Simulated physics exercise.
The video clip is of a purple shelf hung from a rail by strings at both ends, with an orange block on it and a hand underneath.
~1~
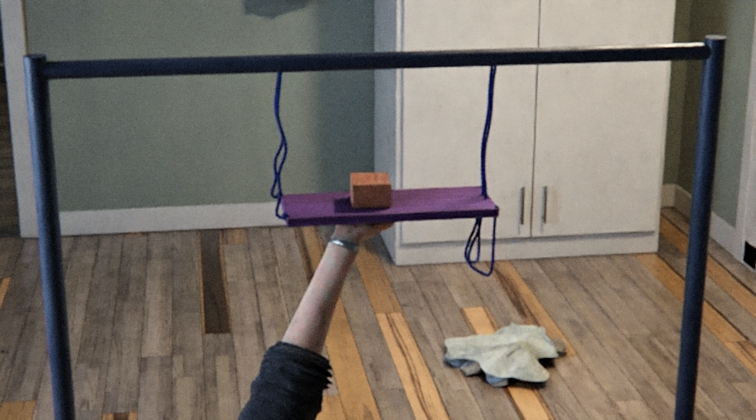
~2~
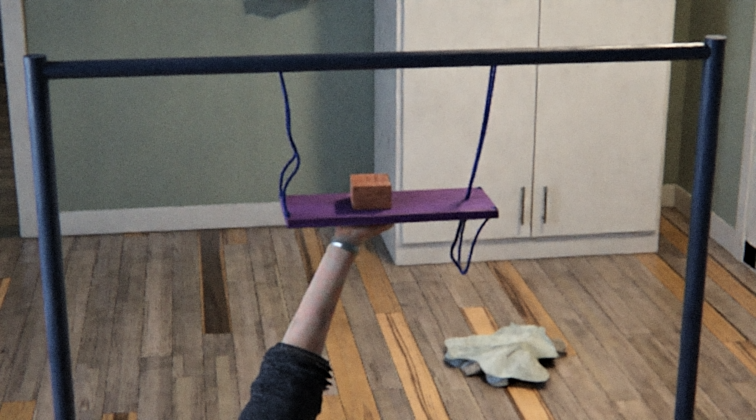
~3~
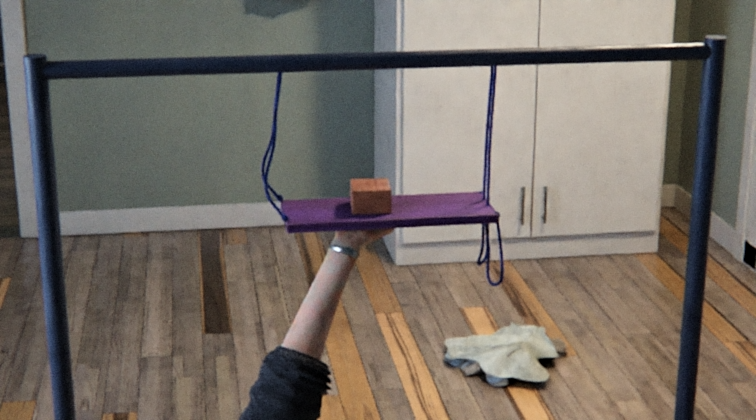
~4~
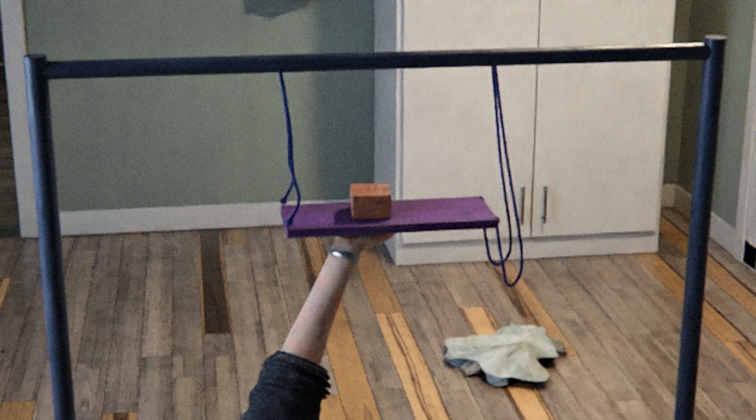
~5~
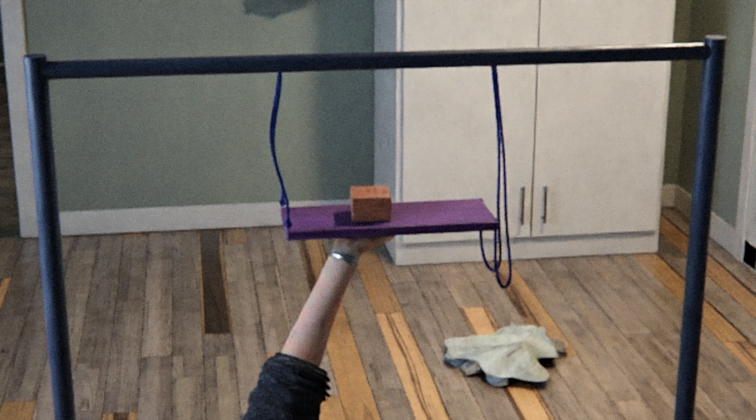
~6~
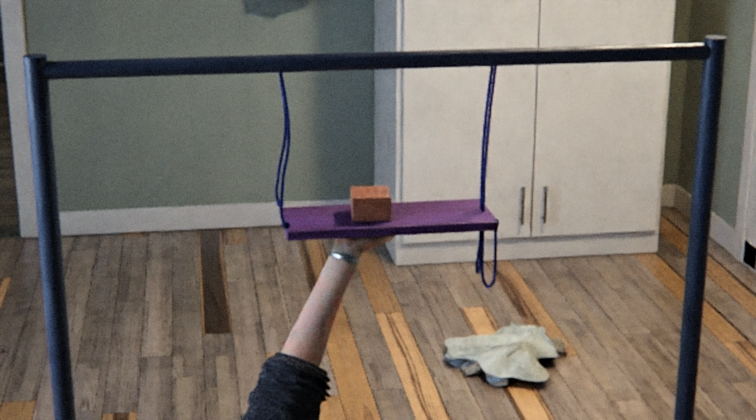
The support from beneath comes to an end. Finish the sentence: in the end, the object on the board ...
In the end, the object on the board has gone off the right end.
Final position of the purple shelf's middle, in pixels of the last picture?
When things settle, its middle is close to (341, 289).
Then, 0.60 s past the final frame, board tipped 34° down to the right; block falling.
Then, 1.26 s past the final frame, board tipped 42° down to the right; block on the floor.
When it is over, board tipped 45° down to the right; block on the floor. The orange block tumbles from the right end.
